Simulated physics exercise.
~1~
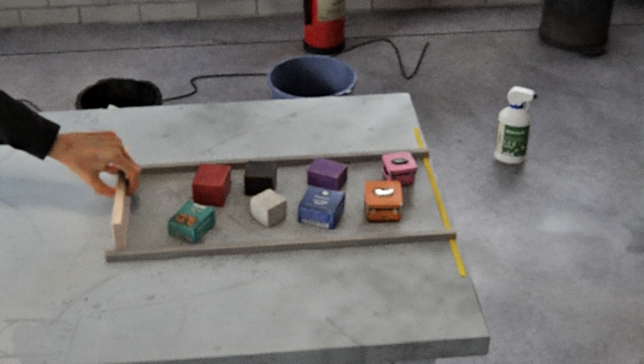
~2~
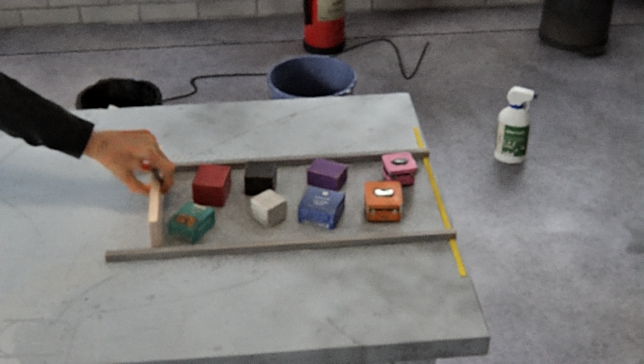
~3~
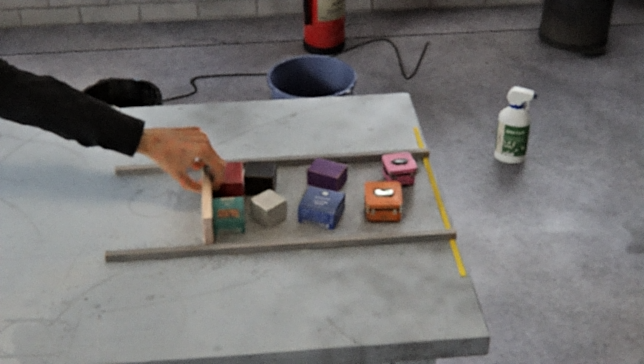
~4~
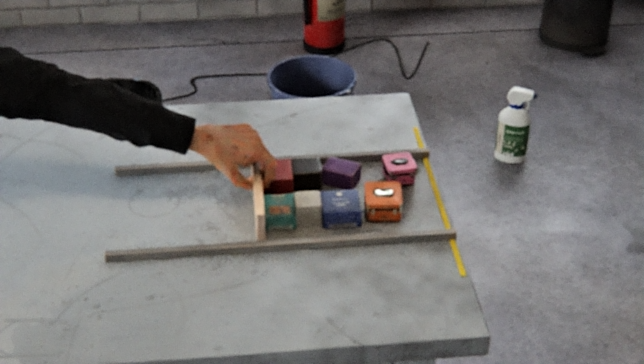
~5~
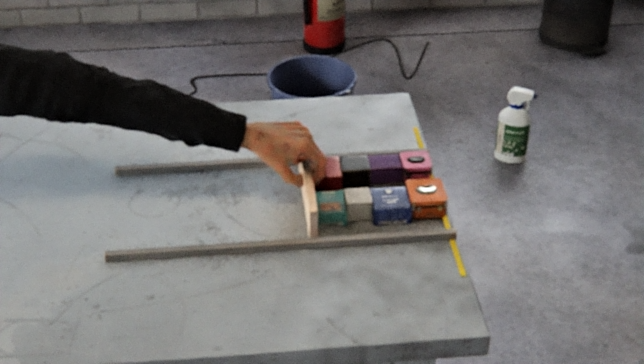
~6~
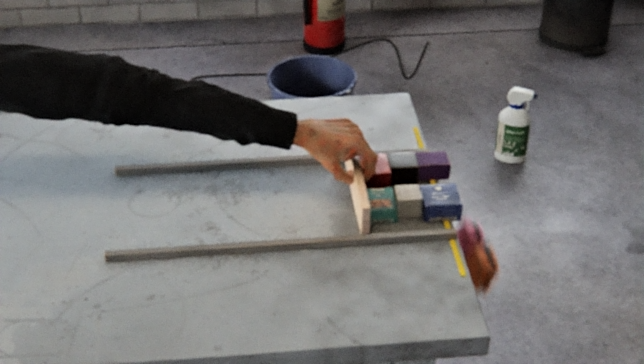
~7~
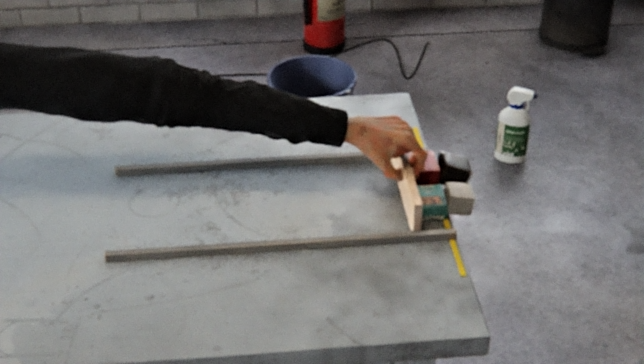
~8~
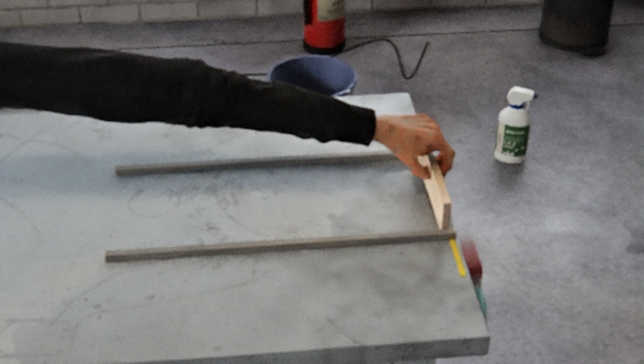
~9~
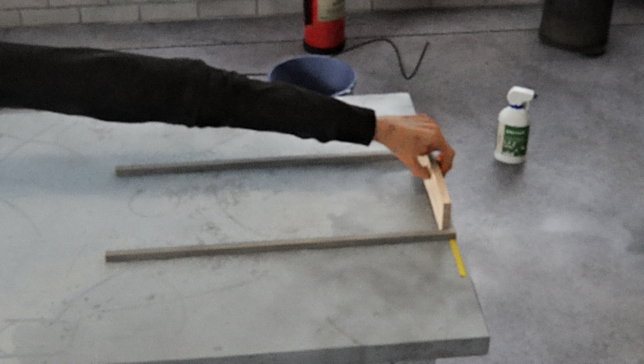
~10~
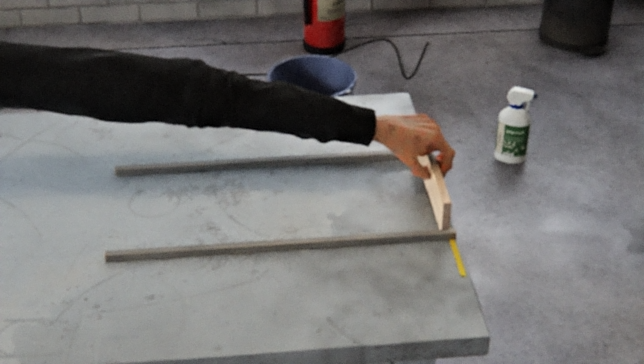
A hand slid an upright wooden board to the right between two rails on a table, bunching eight colourful little blocks together and pushing them all over the edge, then held the board still at the yellow tape with the tabletop cleared.
